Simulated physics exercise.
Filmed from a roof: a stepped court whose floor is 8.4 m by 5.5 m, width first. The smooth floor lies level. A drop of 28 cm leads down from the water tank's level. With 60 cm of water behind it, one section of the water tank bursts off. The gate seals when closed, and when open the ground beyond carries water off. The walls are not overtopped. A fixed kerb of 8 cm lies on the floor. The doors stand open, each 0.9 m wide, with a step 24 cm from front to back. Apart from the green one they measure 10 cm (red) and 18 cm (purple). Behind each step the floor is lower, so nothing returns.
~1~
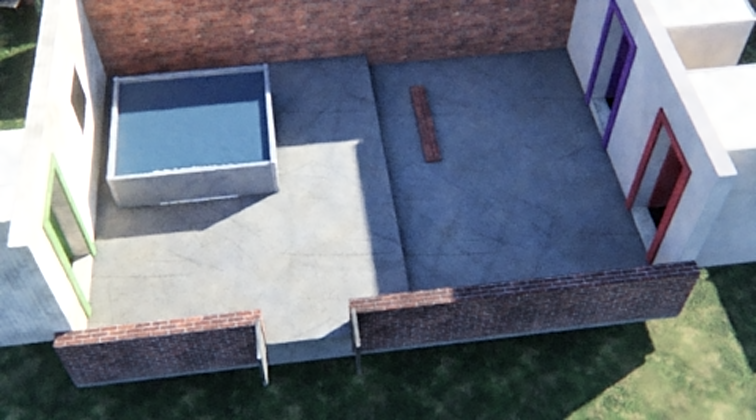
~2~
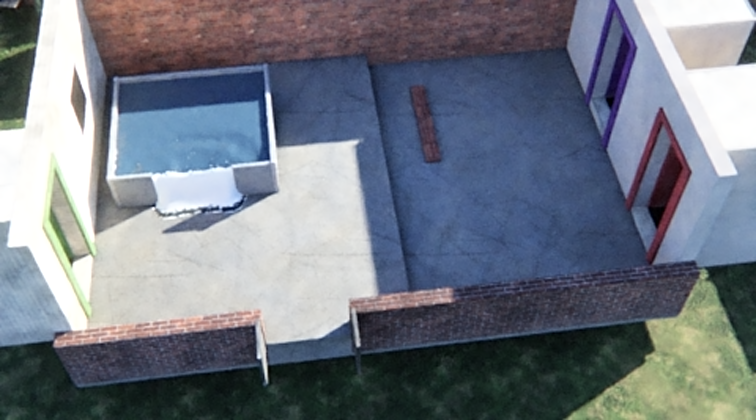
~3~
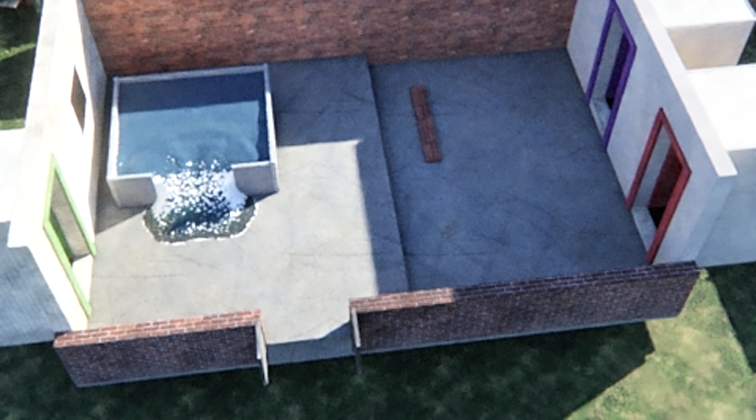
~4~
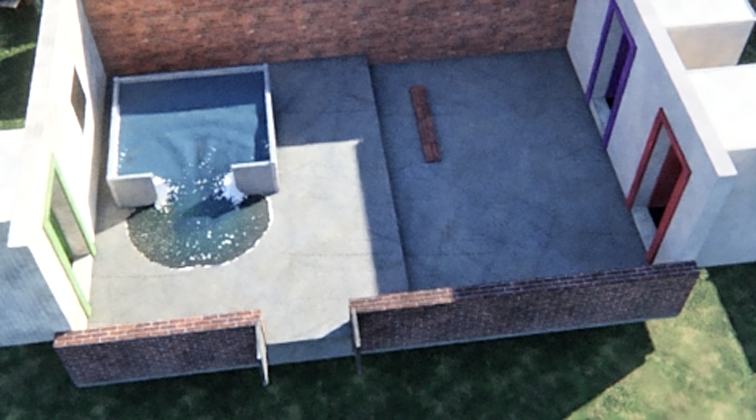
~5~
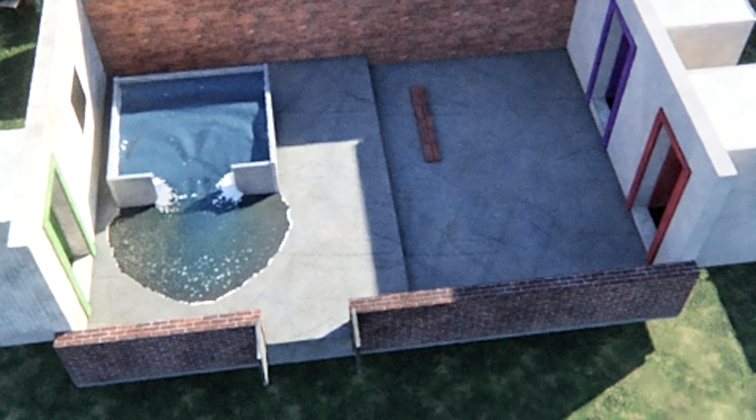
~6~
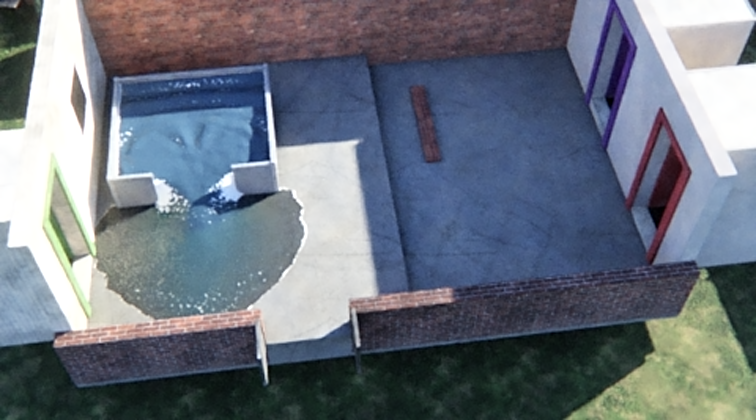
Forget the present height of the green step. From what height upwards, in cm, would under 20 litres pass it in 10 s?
It would have to be roughly 18 cm high.
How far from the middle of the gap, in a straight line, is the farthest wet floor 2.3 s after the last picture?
Roughly 5.4 m.
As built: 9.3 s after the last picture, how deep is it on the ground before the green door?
About 8.5 cm.
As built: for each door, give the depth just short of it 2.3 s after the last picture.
In cm: Red 0, green 21, purple 0.
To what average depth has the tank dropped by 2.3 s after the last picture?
Some 31 cm.
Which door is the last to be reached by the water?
The purple one.
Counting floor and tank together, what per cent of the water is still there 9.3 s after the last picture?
Roughly 78 in a hundred.
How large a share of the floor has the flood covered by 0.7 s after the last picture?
Some 20 per cent of it.
Then, 0.7 s after the last picture water covers 20 % of the floor, deepest (38 cm) near (86, 350); 8 cm at the green door, 0 litres in over its 10 cm step.
Then, 2.3 s after the last picture water covers 25 % of the floor, deepest (29 cm) near (86, 350); 21 cm at the green door, 41 litres in over its 10 cm step.
Then, 9.3 s after the last picture water covers 80 % of the floor, deepest (11 cm) near (167, 210); 8 cm at the green door, 123 litres in over its 10 cm step.
At the green door as built, the water peaked near 23 cm, 1.9 s after the last picture.
With a step of 15.5 cm, 37 litres would have come in within the 10 s; with 21 cm, 8 litres. So under 20 litres takes about 18 cm.
